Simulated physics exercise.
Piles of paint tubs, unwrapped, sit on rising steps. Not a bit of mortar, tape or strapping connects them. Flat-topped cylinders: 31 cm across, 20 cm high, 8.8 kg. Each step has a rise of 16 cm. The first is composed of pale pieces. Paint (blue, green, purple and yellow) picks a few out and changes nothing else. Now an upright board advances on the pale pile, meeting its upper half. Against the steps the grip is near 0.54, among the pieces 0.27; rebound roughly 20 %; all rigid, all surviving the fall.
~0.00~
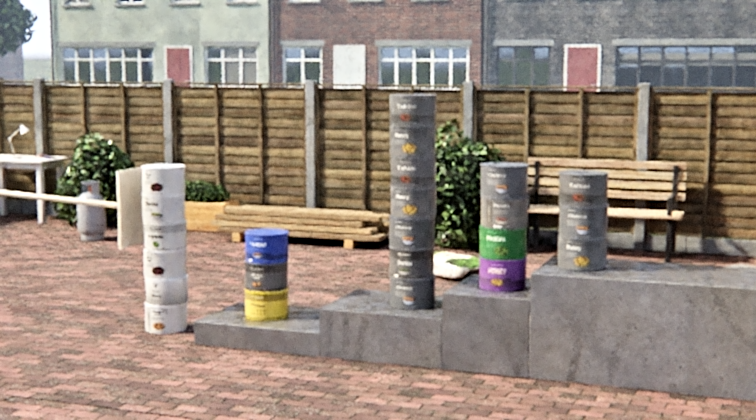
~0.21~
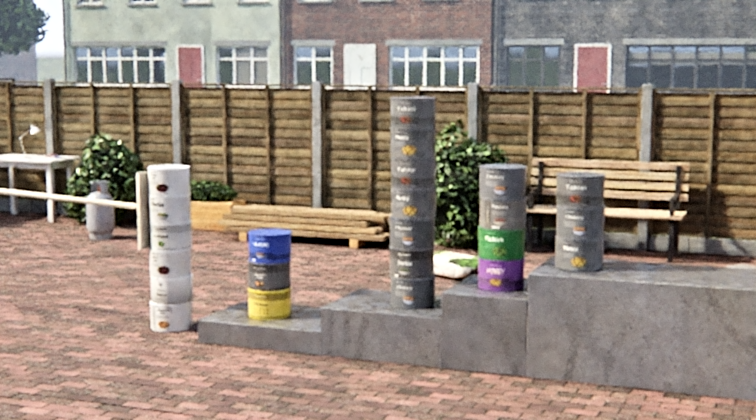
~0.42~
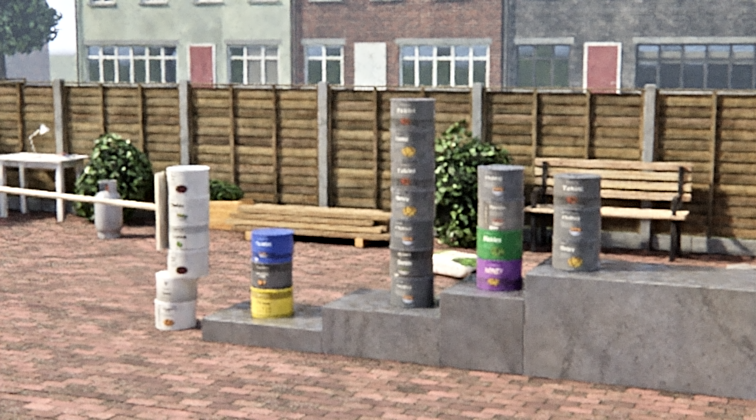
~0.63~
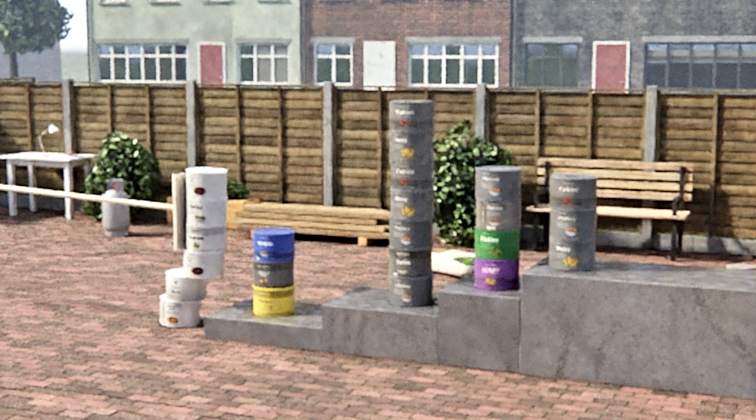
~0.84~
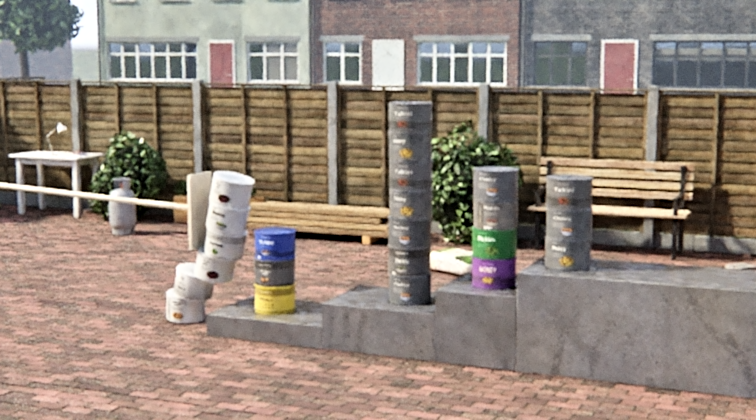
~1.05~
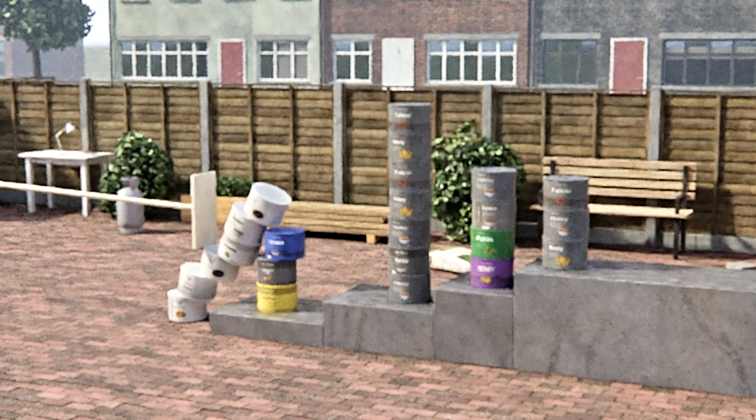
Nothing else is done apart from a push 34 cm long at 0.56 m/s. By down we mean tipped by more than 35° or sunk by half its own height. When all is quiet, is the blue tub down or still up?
The blue tub comes down.
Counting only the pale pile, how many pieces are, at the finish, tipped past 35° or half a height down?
Count: 3 pale pieces.
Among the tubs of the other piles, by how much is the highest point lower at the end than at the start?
I'd put it at around 0 cm.
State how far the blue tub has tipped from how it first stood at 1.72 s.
Near 90 degrees from how it began.
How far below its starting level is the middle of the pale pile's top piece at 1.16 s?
Some 20 centimetres.
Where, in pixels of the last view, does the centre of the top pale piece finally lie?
Somewhere about (366, 272).
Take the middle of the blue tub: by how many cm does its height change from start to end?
I'd say it sits close to 35 centimetres lower by the end.
Around 1.16 s, 2 of the pale pile down; none of the 17 other tubs down, 2 disturbed; blue tub displaced 13 cm.
Around 1.40 s, 3 of the pale pile down; none of the 17 other tubs down, 2 disturbed; blue tub tipped 20°.
Around 1.72 s, 3 of the pale pile down; 1 of the 17 other tubs down; blue tub on its side.
Finally (2.3 s), 3 of the pale pile down; 1 of the 17 other tubs down; blue tub on its side; yellow tub unmoved; purple tub unmoved. Seen by the last camera, middles, blue tub near (325, 293), yellow tub near (278, 295).
